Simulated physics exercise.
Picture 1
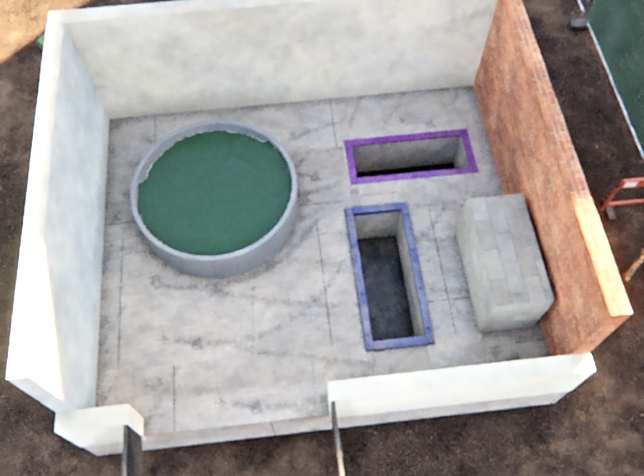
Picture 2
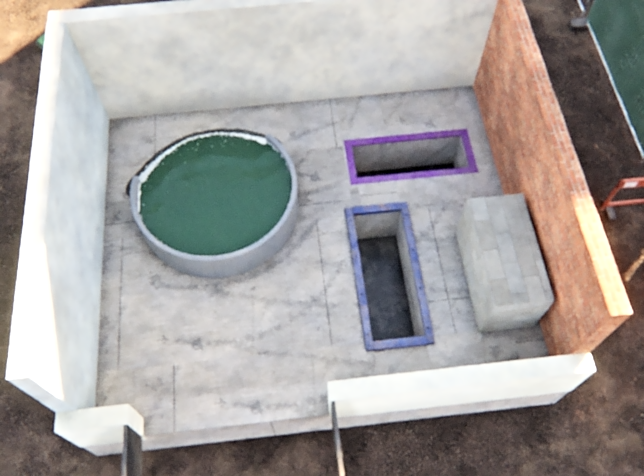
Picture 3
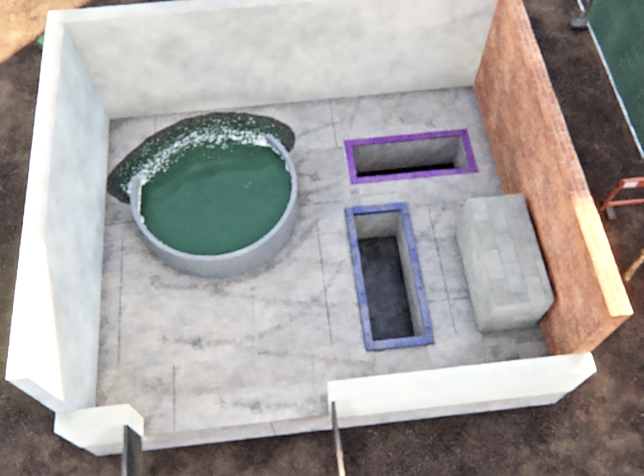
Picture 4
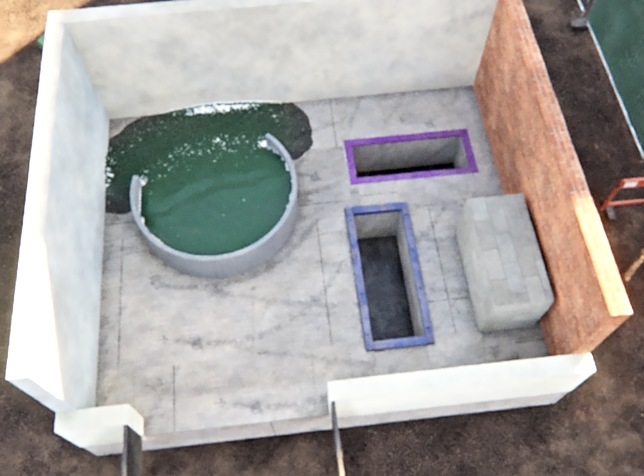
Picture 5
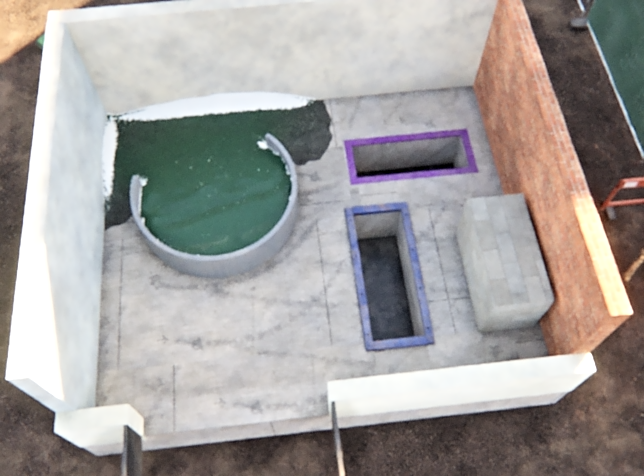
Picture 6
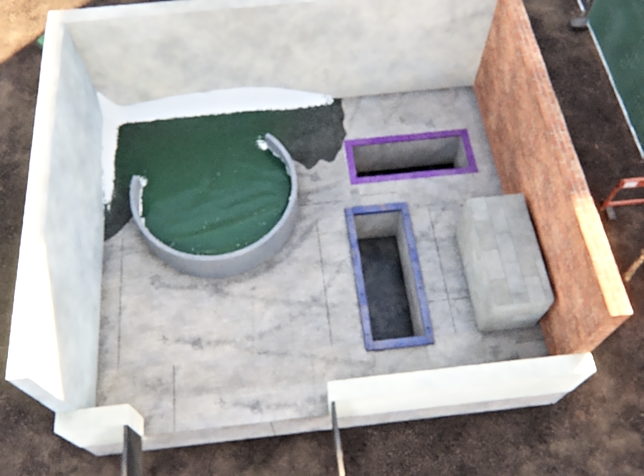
At first, still green water fills a round grey tank on a walled floor slab, near purple-edged and blue-edged rectangular pits. Then the tank's far side gives way and dark water pours out in a foaming arc, reaching the back and left walls and creeping right, nearer the purple-edged pit.
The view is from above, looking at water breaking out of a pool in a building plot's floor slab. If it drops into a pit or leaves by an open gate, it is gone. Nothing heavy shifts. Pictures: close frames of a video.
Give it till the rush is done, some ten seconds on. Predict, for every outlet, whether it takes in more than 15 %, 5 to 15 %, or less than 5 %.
My prediction: The gate will take at least five but at most fifteen per cent; the blue pit will take below five per cent; the purple pit will take beyond fifteen per cent.
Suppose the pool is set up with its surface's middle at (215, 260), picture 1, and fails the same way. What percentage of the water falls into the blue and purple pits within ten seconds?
I'd say the blue pit takes 4 % while the purple pit takes 40 %.
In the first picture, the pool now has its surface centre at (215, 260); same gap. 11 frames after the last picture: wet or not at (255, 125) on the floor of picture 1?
Answer: Under water.
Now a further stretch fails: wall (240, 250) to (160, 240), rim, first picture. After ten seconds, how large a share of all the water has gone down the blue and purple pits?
In percent: Blue 0, purple 0.
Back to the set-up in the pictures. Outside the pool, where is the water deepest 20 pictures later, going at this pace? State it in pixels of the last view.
That spot is close to (96, 409).
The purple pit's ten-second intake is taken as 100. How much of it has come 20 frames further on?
Something like 25 in a hundred.
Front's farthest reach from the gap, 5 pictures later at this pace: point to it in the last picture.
The wet edge reaches furthest near (434, 93).
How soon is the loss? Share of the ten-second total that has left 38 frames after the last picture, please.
I make it 60 per cent.
A moment on, water covers 25 % of the floor; the gate 0 %, the blue pit 0 %, the purple pit 0 %.
Next, water covers 35 % of the floor; the gate 0 %, the blue pit 0 %, the purple pit 2 %.
Then, water covers 55 % of the floor; the gate 1 %, the blue pit 0 %, the purple pit 8 %.
Later, water covers 65 % of the floor; the gate 8 %, the blue pit 0 %, the purple pit 19 %.
In the end, water covers 85 % of the floor; the gate 13 %, the blue pit 0 %, the purple pit 32 %.
